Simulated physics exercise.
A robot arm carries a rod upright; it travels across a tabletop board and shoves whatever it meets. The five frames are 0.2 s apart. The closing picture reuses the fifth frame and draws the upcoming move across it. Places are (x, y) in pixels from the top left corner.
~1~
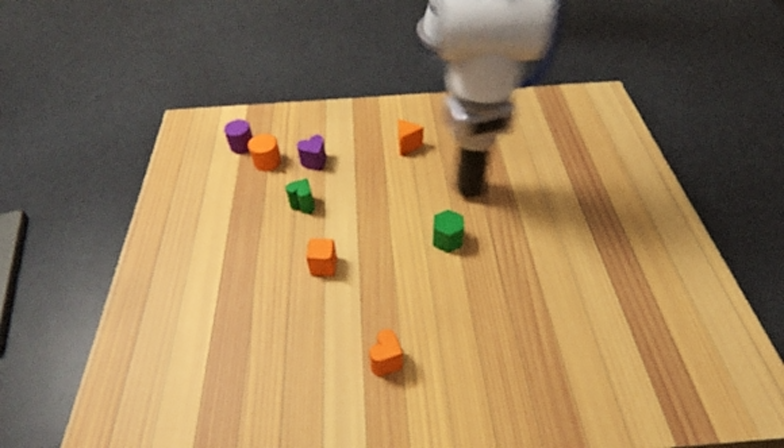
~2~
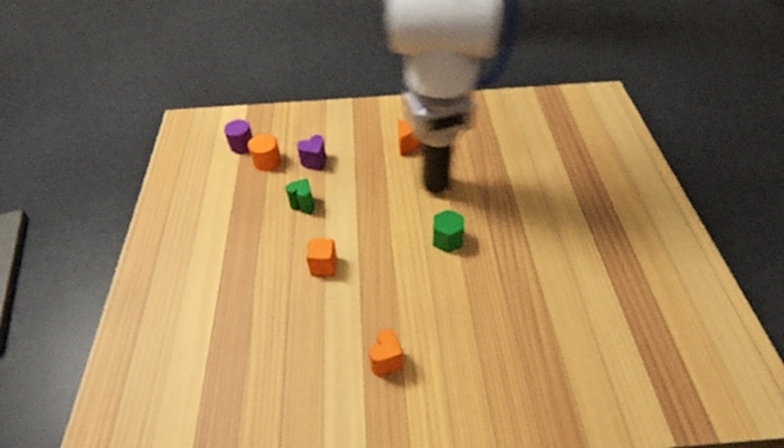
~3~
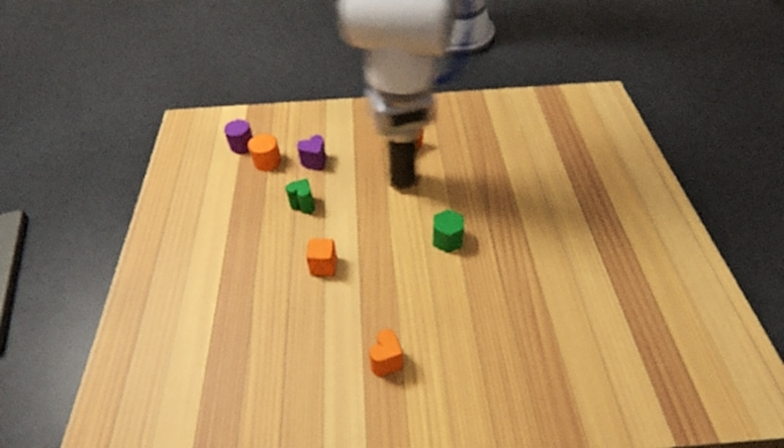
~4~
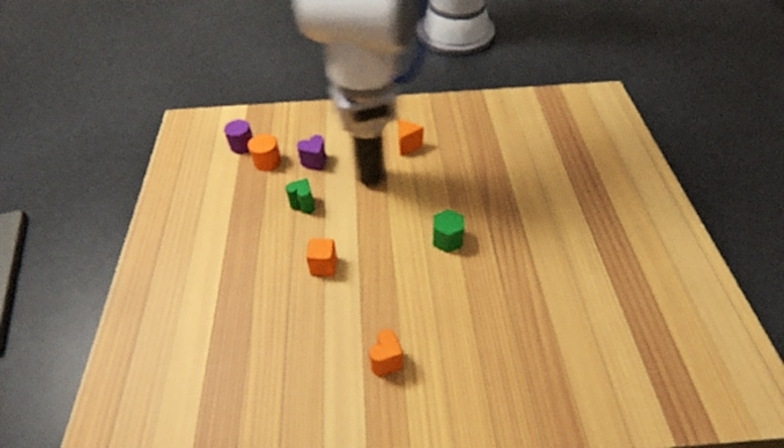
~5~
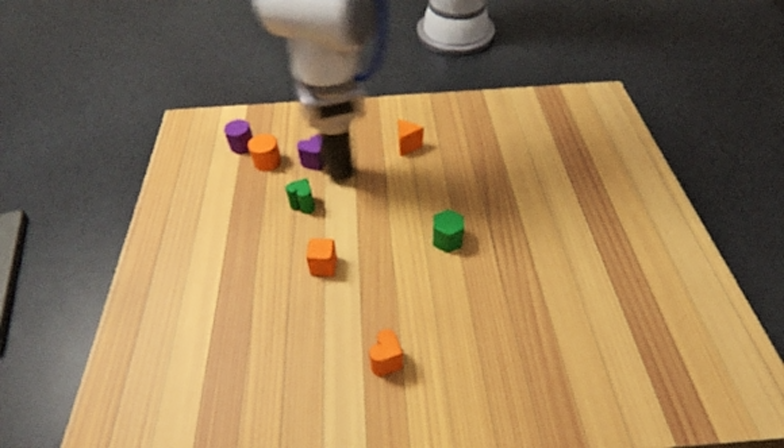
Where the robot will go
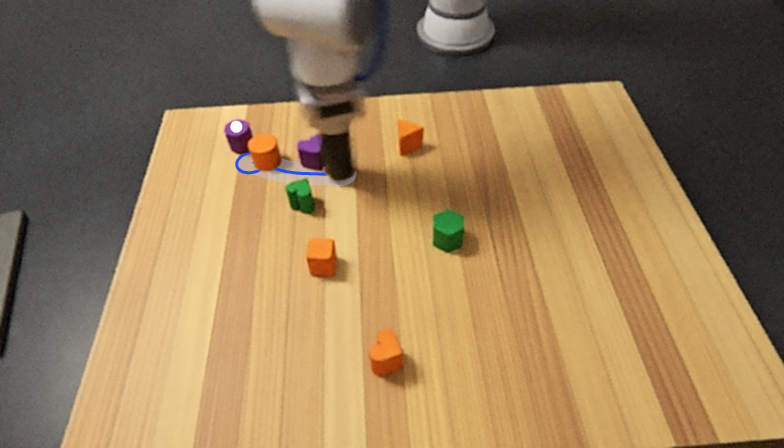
A white robotic arm with a dark rod at its tip starts right of center over a striped wooden board scattered with purple, orange and green blocks. It glides steadily left, passing in front of the orange triangle, and ends close beside the purple heart, while the blocks stay still.
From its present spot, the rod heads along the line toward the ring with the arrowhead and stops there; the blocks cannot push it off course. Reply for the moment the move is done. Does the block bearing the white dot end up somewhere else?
I expect so.
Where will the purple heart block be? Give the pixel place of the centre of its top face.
That would be at about pixel (294, 135).
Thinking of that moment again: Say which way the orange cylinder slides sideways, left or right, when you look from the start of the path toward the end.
Right.
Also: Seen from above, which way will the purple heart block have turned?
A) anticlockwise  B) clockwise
My pick is B.
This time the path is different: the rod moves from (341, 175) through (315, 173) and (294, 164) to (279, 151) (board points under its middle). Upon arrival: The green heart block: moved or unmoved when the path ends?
It is left in place.
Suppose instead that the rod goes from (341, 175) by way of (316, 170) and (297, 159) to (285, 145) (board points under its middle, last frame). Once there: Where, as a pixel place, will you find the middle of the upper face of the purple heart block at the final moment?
Pixel (270, 113).
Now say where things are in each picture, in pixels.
Lower end of the rod (470, 186), tops of blocks, purple cylinder (236, 127), orange cylinder (262, 143), green heart block (299, 187), purple heart block (311, 144), in the first picture.
Rod (436, 182), blocks as before, in the second picture.
Rod (403, 178), blocks as before, in the third picture.
Rod (371, 174), blocks as before, in the fourth picture.
Rod (341, 170), purple cylinder (236, 127), orange cylinder (262, 143), green heart block (299, 187), purple heart block (311, 144), in the fifth picture.
The drawn path runs from (341, 175) through (294, 173) to (252, 162); the dot is on the purple cylinder.
What follows on the original path. One third of the way, rod (308, 169); purple heart block (298, 138), turned 65° clockwise.
Two thirds of the way, rod (278, 165); orange cylinder (253, 139); purple heart block (294, 135), turned 90° clockwise.
At the end, rod (250, 158); purple cylinder (222, 114); orange cylinder (231, 129); green heart block not moved; purple heart block (294, 135), turned 90° clockwise.
